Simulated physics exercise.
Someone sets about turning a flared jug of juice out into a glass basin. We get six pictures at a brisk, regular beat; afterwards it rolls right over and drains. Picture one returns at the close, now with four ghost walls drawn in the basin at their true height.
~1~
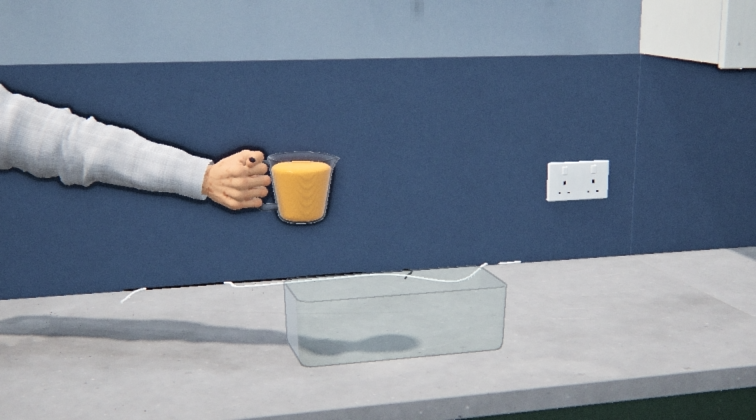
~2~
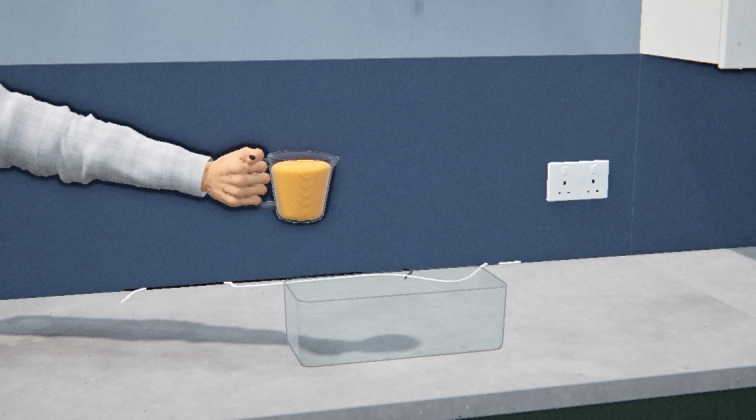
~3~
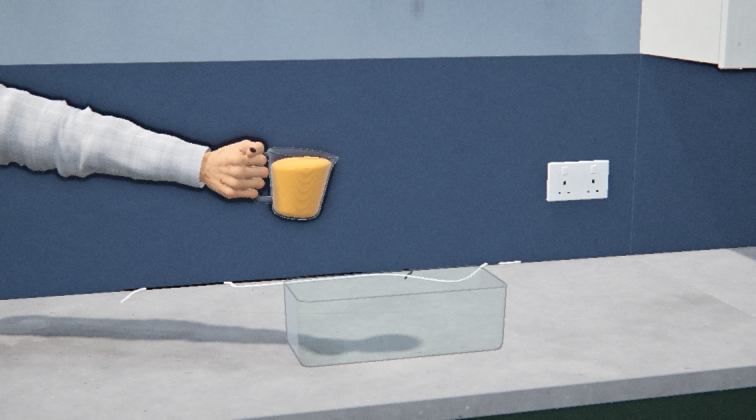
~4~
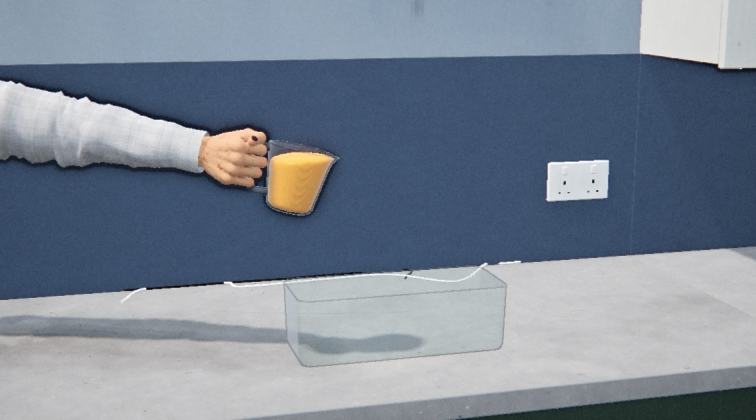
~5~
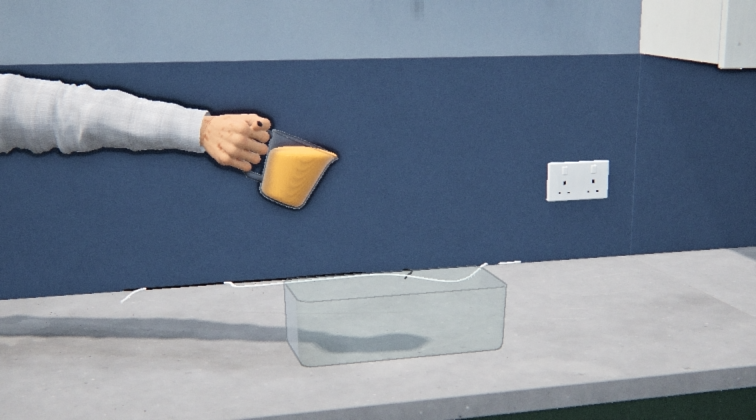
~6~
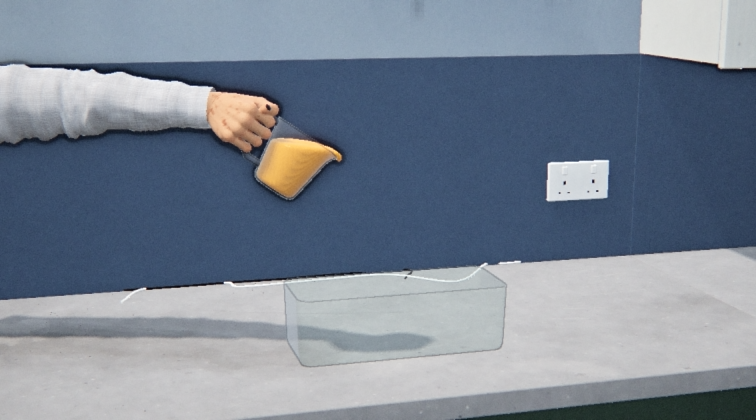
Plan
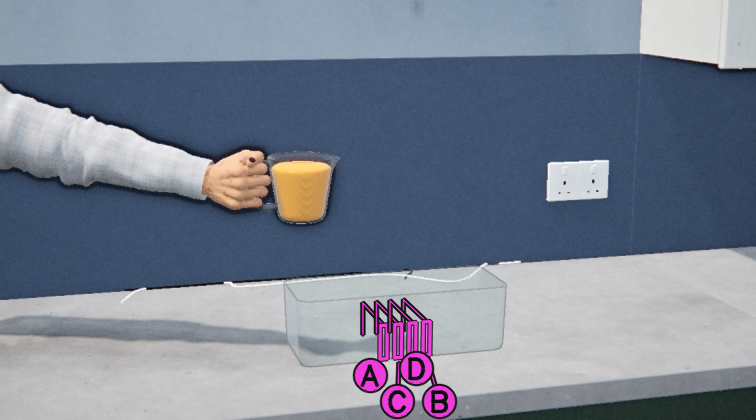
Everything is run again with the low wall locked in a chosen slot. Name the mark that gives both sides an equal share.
B is best.
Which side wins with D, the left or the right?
More ends on the right.
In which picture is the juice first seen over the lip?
Picture 6.
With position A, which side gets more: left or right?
The right side.
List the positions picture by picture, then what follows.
Upright, lip at (338, 157); basin from (299, 367) to (502, 348); nothing has left yet, in the first picture.
Upright, lip at (338, 157); nothing has left yet, in the second picture.
Tipped about 6°, lip at (337, 157); nothing has left yet, in the third picture.
Tipped about 13°, lip at (337, 157); nothing has left yet, in the fourth picture.
Tipped about 23°, lip at (337, 157); nothing has left yet, in the fifth picture.
Tipped about 35°, lip at (336, 157); juice is over the lip, down to (336, 157), in the sixth picture.
In magenta, A at (384, 364); B at (427, 360); C at (398, 362); D at (413, 361).
If A is chosen, about 6 % ends left of the wall and 87 % right of it; 6 % is lost outside.
If B is chosen, about 54 % ends left of the wall and 40 % right of it; 5 % is lost outside.
If C is chosen, about 8 % ends left of the wall and 84 % right of it; 7 % is lost outside.
If D is chosen, about 19 % ends left of the wall and 75 % right of it; 6 % is lost outside.
